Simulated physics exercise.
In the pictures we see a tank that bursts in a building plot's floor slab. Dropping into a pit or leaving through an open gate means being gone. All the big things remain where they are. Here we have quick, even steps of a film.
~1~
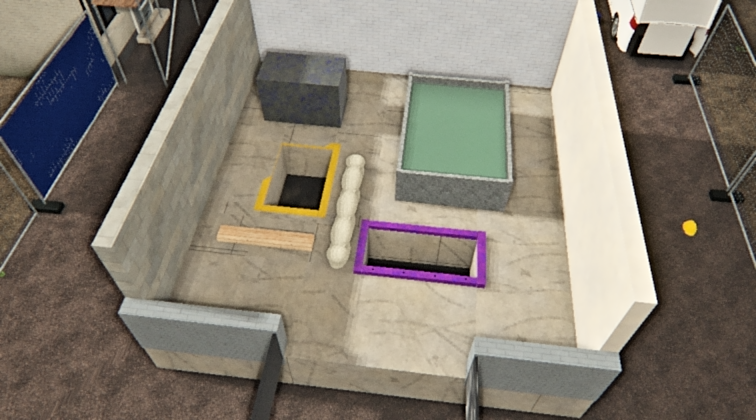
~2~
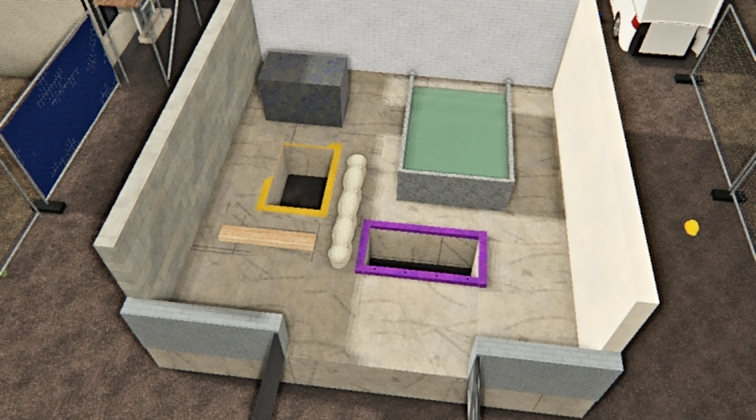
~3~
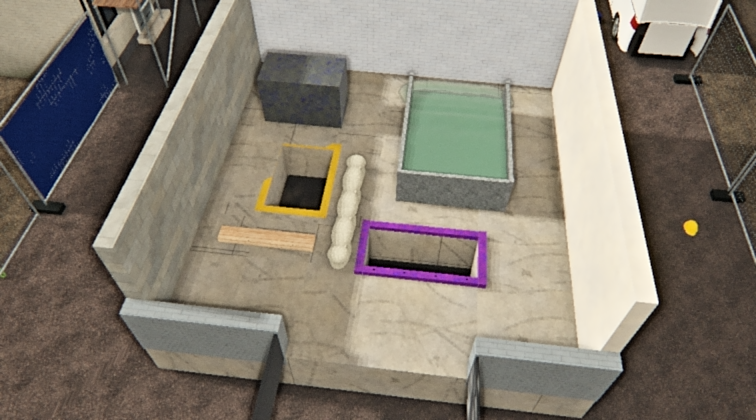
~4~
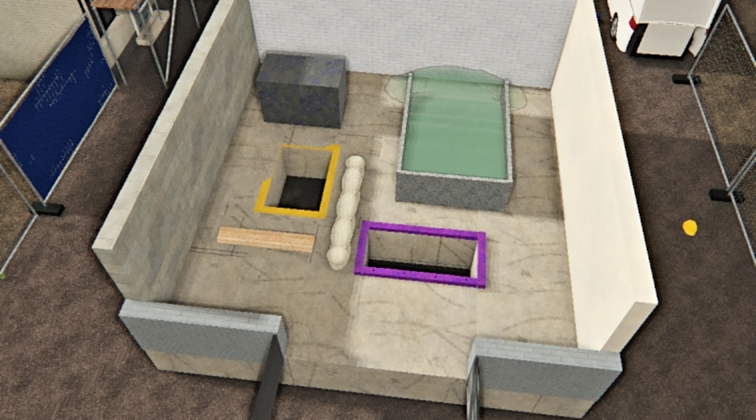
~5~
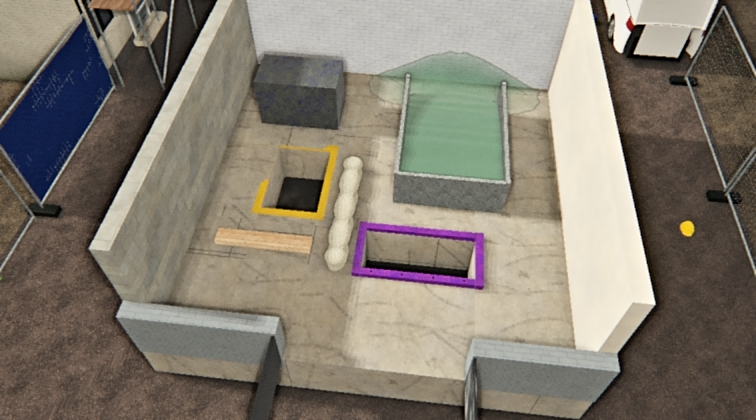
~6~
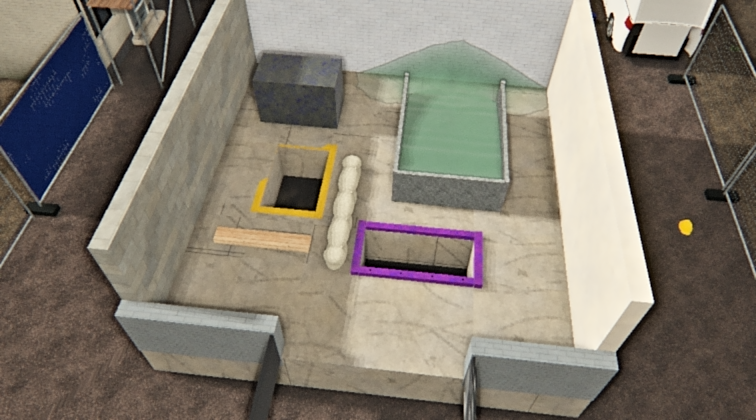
Green water pours from the tank's far side and spreads along the back wall.
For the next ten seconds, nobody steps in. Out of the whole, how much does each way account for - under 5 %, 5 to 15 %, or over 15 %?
In the end the gate accounts for a medium-sized part - five to fifteen per cent, the yellow pit accounts for a medium-sized part - five to fifteen per cent, the purple pit accounts for a negligible part - below five per cent.
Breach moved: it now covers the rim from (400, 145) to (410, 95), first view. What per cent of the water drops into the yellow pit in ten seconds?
Yellow 40 %.
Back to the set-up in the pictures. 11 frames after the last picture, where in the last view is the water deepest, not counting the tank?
Near (541, 89).
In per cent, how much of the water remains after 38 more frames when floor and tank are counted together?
94 percent or thereabouts.
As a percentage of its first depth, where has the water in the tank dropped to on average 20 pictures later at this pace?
Close to 34 in a hundred.
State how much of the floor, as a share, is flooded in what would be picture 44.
Around 85 percent of it.
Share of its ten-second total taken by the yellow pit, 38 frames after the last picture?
By my reckoning, 40 percent.
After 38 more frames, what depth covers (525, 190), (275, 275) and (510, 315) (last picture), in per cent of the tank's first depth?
In the order asked, some 10, 2 and 20 in a hundred.
A moment on, water covers 20 % of the floor; the gate 0 %, the yellow pit 0 %, the purple pit 0 %.
Next, water covers 30 % of the floor; the gate 0 %, the yellow pit 0 %, the purple pit 0 %.
Then, water covers 60 % of the floor; the gate 0 %, the yellow pit 1 %, the purple pit 0 %.
Later, water covers 85 % of the floor; the gate 2 %, the yellow pit 4 %, the purple pit 0 %.
In the end, water covers 90 % of the floor; the gate 10 %, the yellow pit 10 %, the purple pit 1 %.
